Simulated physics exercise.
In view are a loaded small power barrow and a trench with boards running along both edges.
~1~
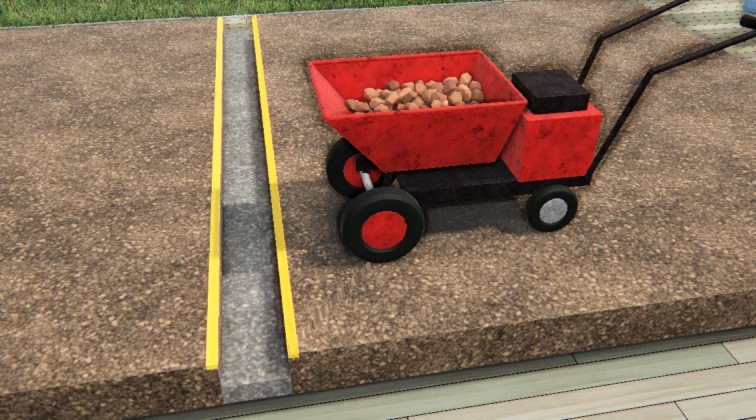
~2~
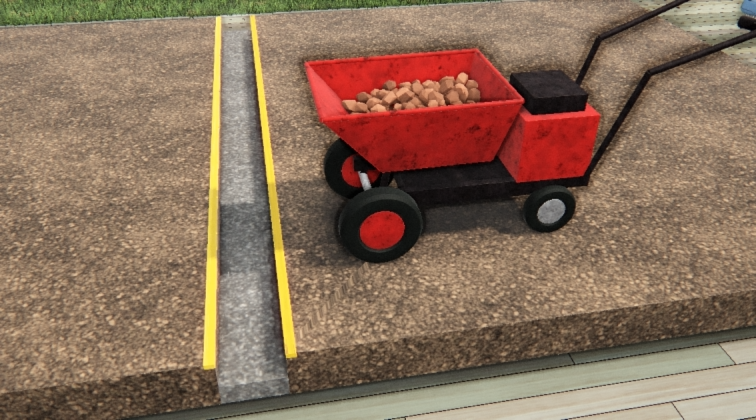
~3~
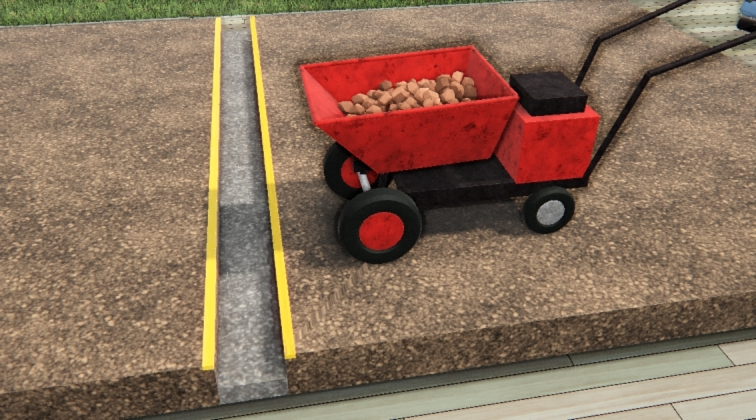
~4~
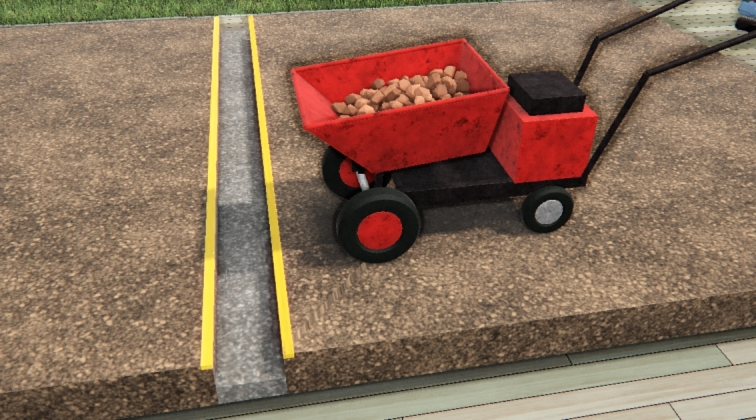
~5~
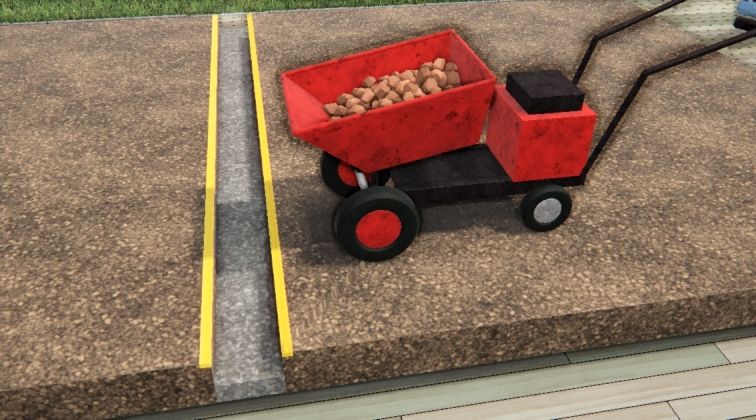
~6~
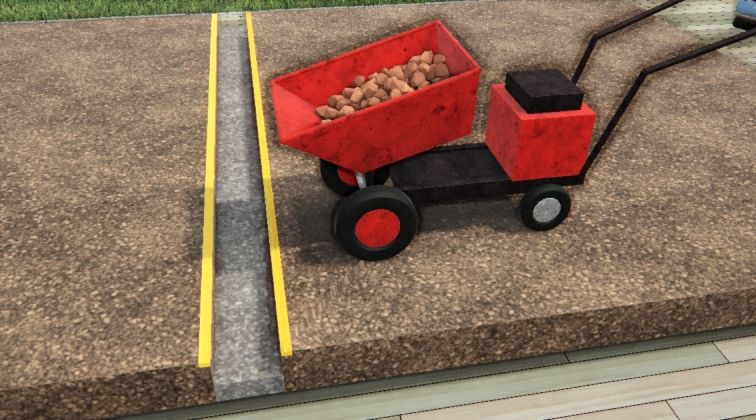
A red power barrow's skip of rubble gradually tilts left beside a yellow-edged trench.
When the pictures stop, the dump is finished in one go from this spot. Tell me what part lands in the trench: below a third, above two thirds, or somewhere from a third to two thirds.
Within the one-third to two-thirds range.
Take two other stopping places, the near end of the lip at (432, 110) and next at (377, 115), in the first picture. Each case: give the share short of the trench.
The first spot yields roughly 30 percent, the second roughly 0 percent.
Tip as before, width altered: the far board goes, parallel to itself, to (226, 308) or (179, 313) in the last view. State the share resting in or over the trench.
For the first it's 10 per cent, for the second 80 per cent.
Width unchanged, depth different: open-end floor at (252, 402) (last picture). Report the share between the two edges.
The share would be around 70 per cent.
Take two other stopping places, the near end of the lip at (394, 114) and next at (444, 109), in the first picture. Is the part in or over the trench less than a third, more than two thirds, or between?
First: In the middle band; second: Under a third.
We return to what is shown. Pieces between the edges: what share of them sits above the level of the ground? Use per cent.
I'd estimate around 20 %.
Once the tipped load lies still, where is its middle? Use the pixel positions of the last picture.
I'd put the middle somewhere around (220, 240).
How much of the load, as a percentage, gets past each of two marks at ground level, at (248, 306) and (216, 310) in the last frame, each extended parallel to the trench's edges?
Result, first then second: 70 %, 30 %.
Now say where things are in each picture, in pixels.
Lip of the skip at (326, 119), level; top of the load at (431, 96), lumps of rubble; first edge of the trench at (287, 303); far edge at (213, 313), the trench over half as wide as the skip, and about half as deep as wide, in the first frame.
Lip of the skip at (322, 120), level; top of the load at (434, 103), in the second frame.
Lip of the skip at (316, 124), tipped barely; top of the load at (430, 102), in the third frame.
Lip of the skip at (306, 128), tipped a little; top of the load at (422, 98), in the fourth frame.
Lip of the skip at (294, 133), tipped a little; top of the load at (430, 87), in the fifth frame.
Lip of the skip at (282, 142), tipped clearly; top of the load at (418, 82); first edge of the trench at (281, 301); far edge at (205, 310), in the sixth frame.
Soon, skip tipped steeply; all in the skip.
A while on, skip tipped right over; most in the skip; about a quarter in or heaped over the trench; a small part beyond it; a stray few falling.
Towards the end, skip tipped right over; about a quarter in the skip; about half in or heaped over the trench; about a quarter beyond it.
Finally, skip tipped right over; about a quarter in the skip; about half in or heaped over the trench; about a quarter beyond it.
